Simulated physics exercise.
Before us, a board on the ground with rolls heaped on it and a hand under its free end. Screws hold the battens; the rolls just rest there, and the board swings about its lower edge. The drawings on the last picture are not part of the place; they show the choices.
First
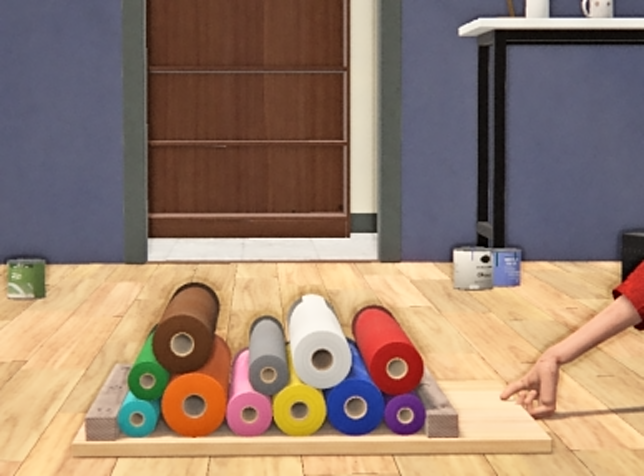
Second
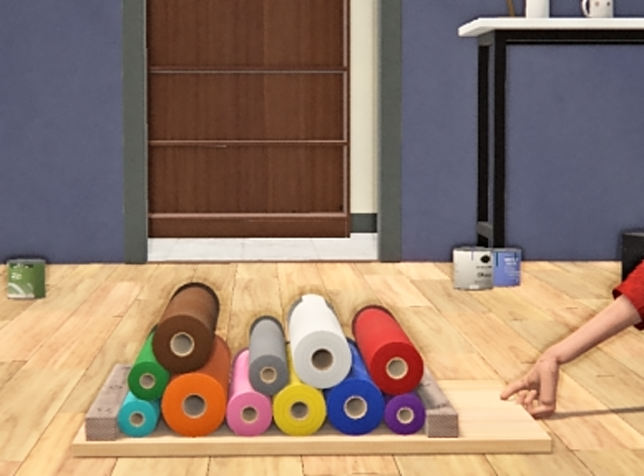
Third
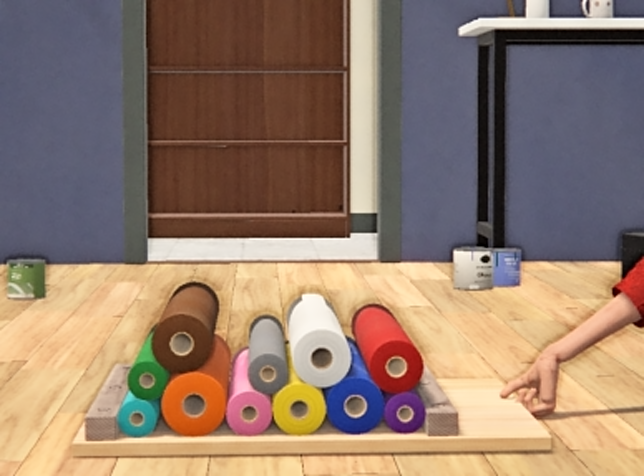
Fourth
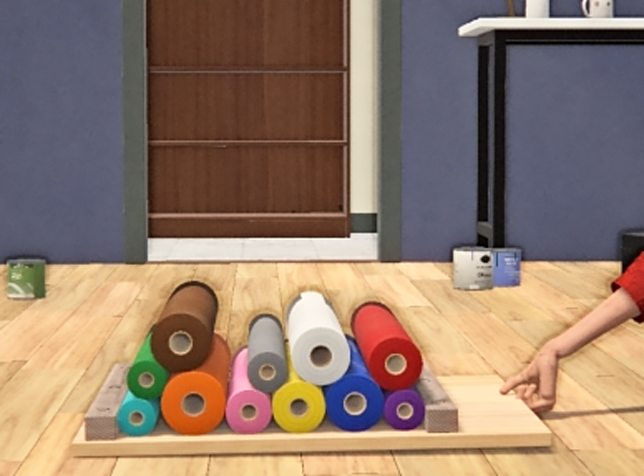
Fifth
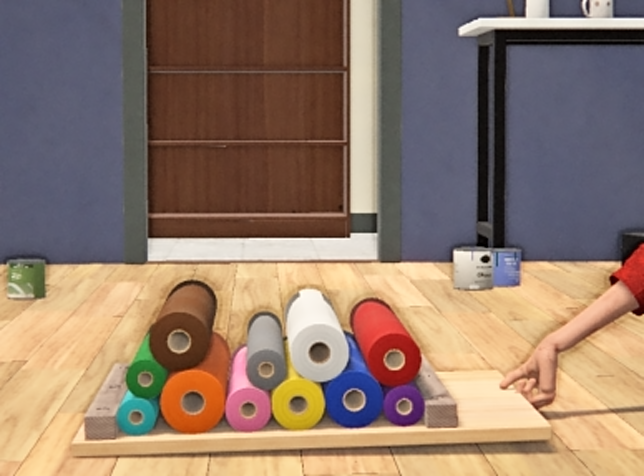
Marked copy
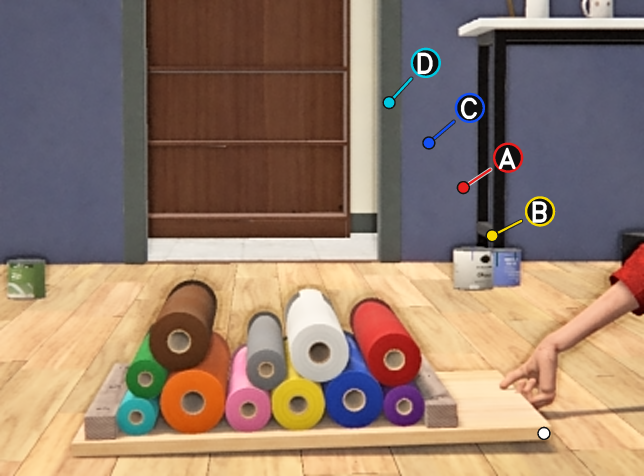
In a room with a wooden floor and blue walls, a hand at the right gripped the end of a board stacked with colourful rolls and raised that end very slightly.
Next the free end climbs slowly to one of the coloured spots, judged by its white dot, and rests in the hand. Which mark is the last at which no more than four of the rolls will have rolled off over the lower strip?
C is the limit.
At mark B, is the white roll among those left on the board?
The white roll: Yes.
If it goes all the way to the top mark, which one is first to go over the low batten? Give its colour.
First is the green one.
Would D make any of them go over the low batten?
Yes.
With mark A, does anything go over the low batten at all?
Yes, at A.
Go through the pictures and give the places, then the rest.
White roll (322, 359); red roll (397, 368), in the first picture.
Red roll (397, 368); green roll (148, 381), in the second picture.
Board (308, 403); blue roll (355, 406); pink roll (249, 413), in the third picture.
Board (308, 401); orange roll (193, 404), in the fourth picture.
Board (307, 398); orange roll (193, 402), in the fifth picture.
On the marked copy, A at (463, 187); B at (492, 236); C at (429, 143); D at (389, 103); the white dot at (544, 433).
Following C. Soon after the start, board at 21°.
Later, board at 40°.
In the end, board at 40°, two over the low batten (green, brown).
As for the rest, A two over the low batten (green, brown); B two over the low batten (green, brown); D five over the low batten.
